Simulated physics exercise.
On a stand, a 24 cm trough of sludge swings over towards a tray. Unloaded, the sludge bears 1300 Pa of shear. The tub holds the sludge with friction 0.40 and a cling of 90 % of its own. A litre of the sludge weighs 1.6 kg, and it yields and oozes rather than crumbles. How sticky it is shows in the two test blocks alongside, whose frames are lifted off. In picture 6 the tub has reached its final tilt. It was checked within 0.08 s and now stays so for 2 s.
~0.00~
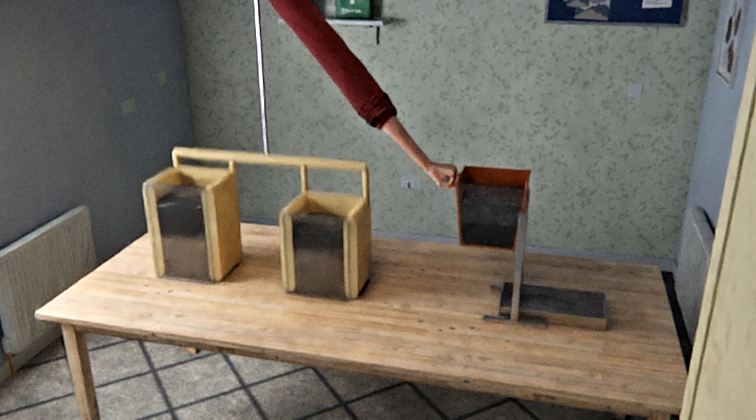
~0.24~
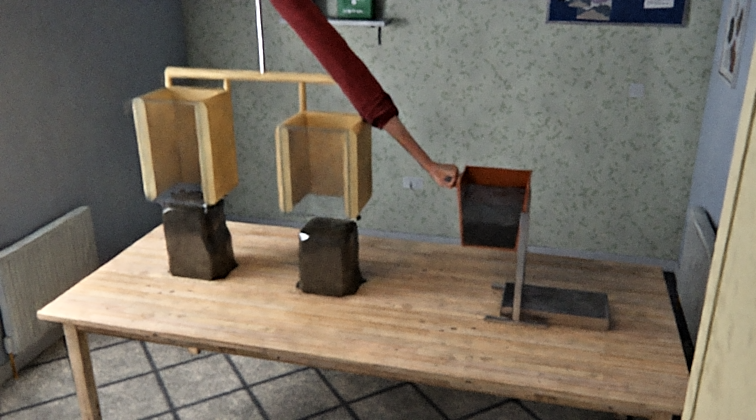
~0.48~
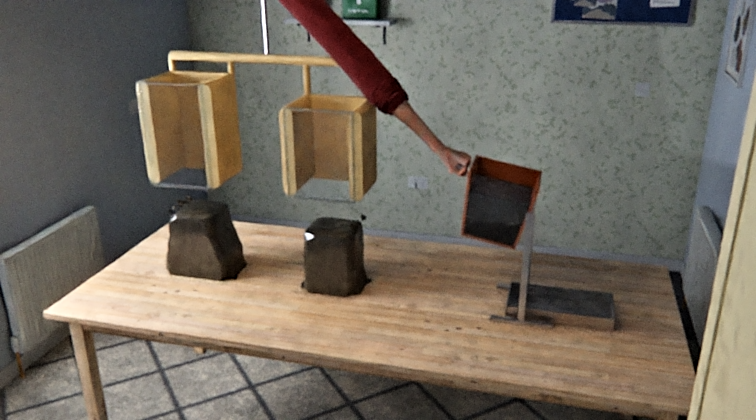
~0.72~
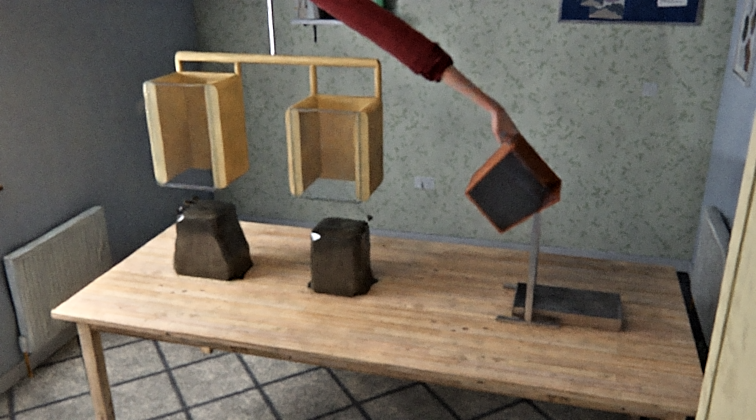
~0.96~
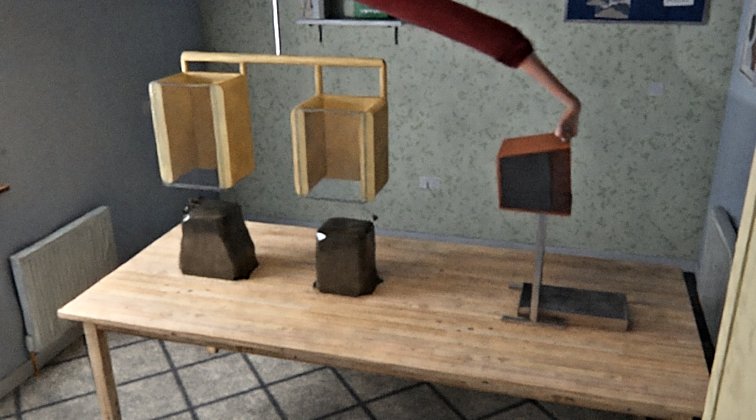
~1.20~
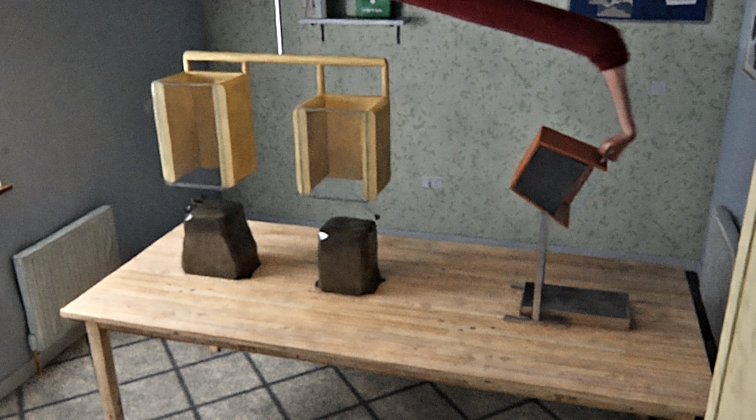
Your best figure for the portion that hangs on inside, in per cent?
About 0 %.
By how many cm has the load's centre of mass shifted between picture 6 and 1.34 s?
Roughly 4 cm.
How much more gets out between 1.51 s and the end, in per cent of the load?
Some 60 per cent.
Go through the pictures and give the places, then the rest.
The first picture shows handle-side rim at (458, 184), tilt 0 degrees; highest point of the sludge at (514, 206); test blocks 36 cm, 29 cm high (left to right).
The second picture shows handle-side rim at (460, 184), tilt 0 degrees; highest point of the sludge at (515, 206); test blocks 34 cm, 29 cm high (left to right).
The third picture shows handle-side rim at (471, 173), tilt 10 degrees; highest point of the sludge at (473, 192); test blocks 30 cm, 28 cm high (left to right).
The fourth picture shows handle-side rim at (514, 148), tilt 47 degrees; highest point of the sludge at (498, 164); test blocks 30 cm, 28 cm high (left to right).
The fifth picture shows handle-side rim at (569, 149), tilt 84 degrees; highest point of the sludge at (548, 154); test blocks 30 cm, 28 cm high (left to right).
The sixth picture shows handle-side rim at (605, 171), tilt 116 degrees; highest point of the sludge at (542, 147); test blocks 30 cm, 28 cm high (left to right).
By 1.34 s, the tub is at 116 degrees and holds 100 %.
By 1.51 s, the tub is at 116 degrees and holds 59 %.
By 1.68 s, the tub is at 116 degrees and holds 0 %.
By 1.85 s, the tub is at 116 degrees and holds 0 %.
By 3.20 s, at the end, the tub is at 116 degrees and holds 0 %.
